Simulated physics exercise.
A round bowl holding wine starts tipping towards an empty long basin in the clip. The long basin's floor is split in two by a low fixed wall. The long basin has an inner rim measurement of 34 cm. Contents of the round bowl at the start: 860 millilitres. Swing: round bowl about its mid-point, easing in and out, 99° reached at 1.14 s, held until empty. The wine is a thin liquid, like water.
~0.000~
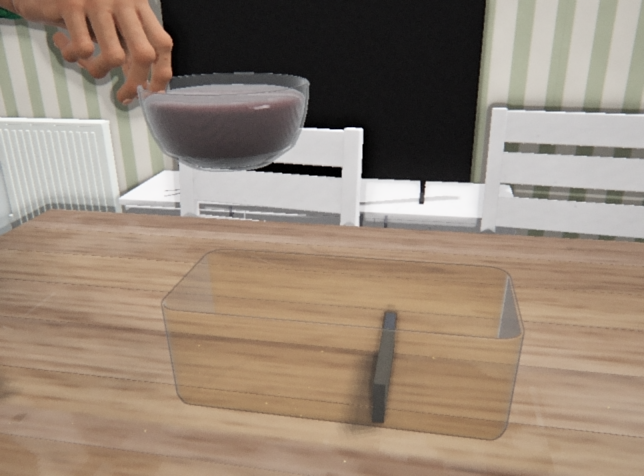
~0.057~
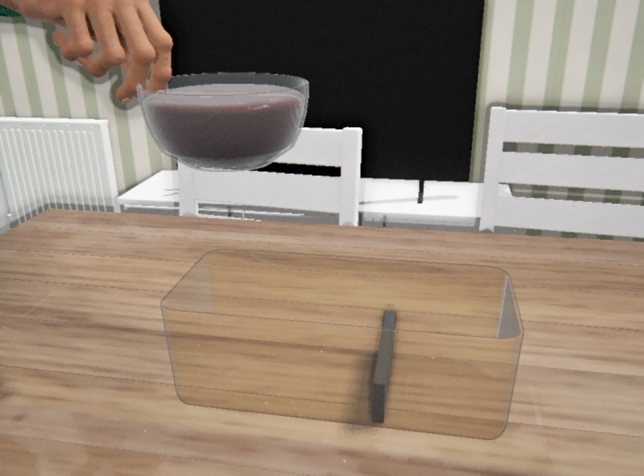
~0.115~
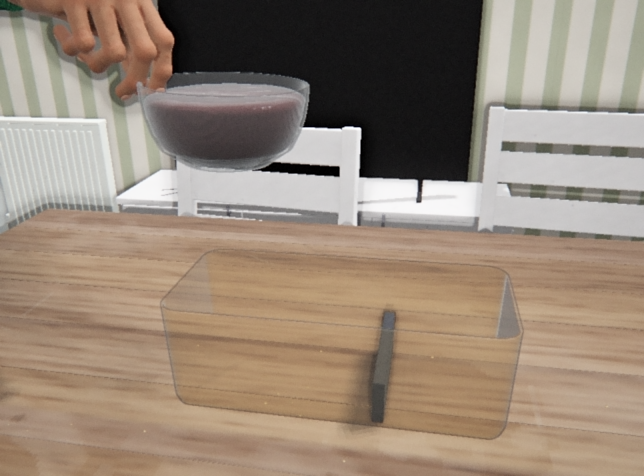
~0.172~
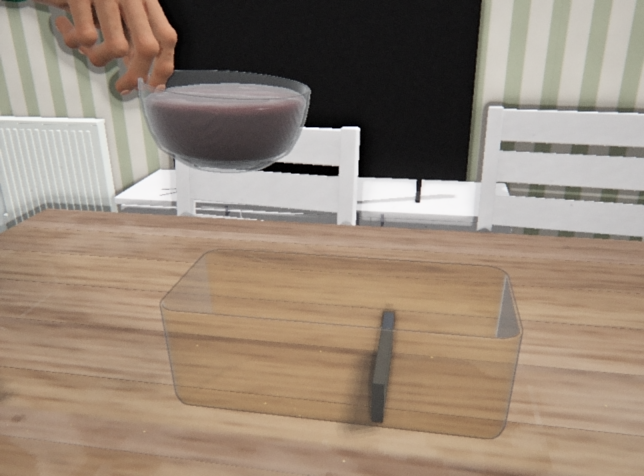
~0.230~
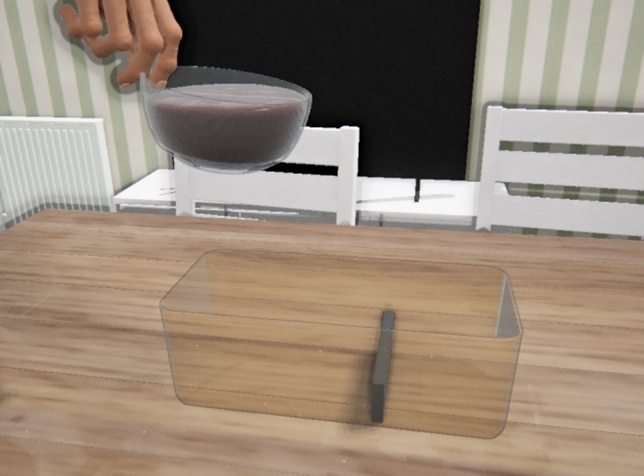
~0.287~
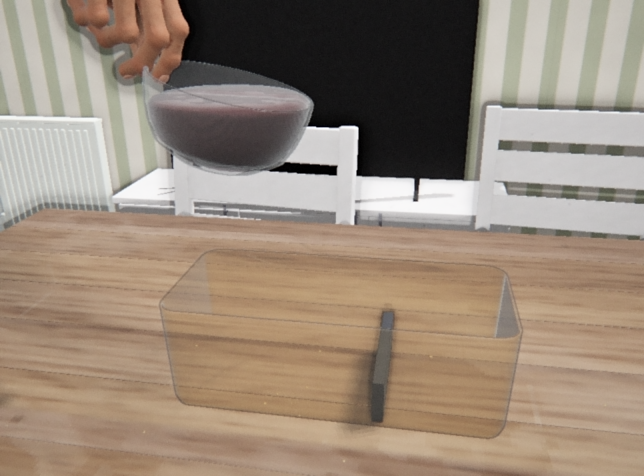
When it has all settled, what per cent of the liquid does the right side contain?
The right side contains about 49 per cent.
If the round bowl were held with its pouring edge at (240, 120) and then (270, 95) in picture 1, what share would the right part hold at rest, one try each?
Try 1: Approx. 5 %; try 2: Approx. 5 %.
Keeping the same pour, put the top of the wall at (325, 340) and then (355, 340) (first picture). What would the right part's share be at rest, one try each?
90 then 75 %.
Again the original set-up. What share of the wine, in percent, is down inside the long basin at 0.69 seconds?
About 20%.
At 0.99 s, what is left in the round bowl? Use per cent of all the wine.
Roughly 5 per cent.
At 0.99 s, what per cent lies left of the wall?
I'd say near 38 percent.
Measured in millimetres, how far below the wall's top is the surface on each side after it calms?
Left: Roughly 34 mm; right: Roughly 22 mm.
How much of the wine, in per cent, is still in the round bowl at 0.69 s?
Near 42 in a hundred.
After 0.69 s the tilt is 66° and 42 per cent is still to pour, 7 is left of the wall and 12 right of it.
After 0.99 s the tilt is 95° and 5 per cent is still to pour, 38 is left of the wall and 48 right of it.
After 1.30 s the tilt is 99° and 0 per cent is still to pour, 50 is left of the wall and 49 right of it.
After 1.64 s the tilt is 99° and 0 per cent is still to pour, 50 is left of the wall and 49 right of it.
In the end 50 per cent lies left of the wall, 49 right of it and 1 outside.
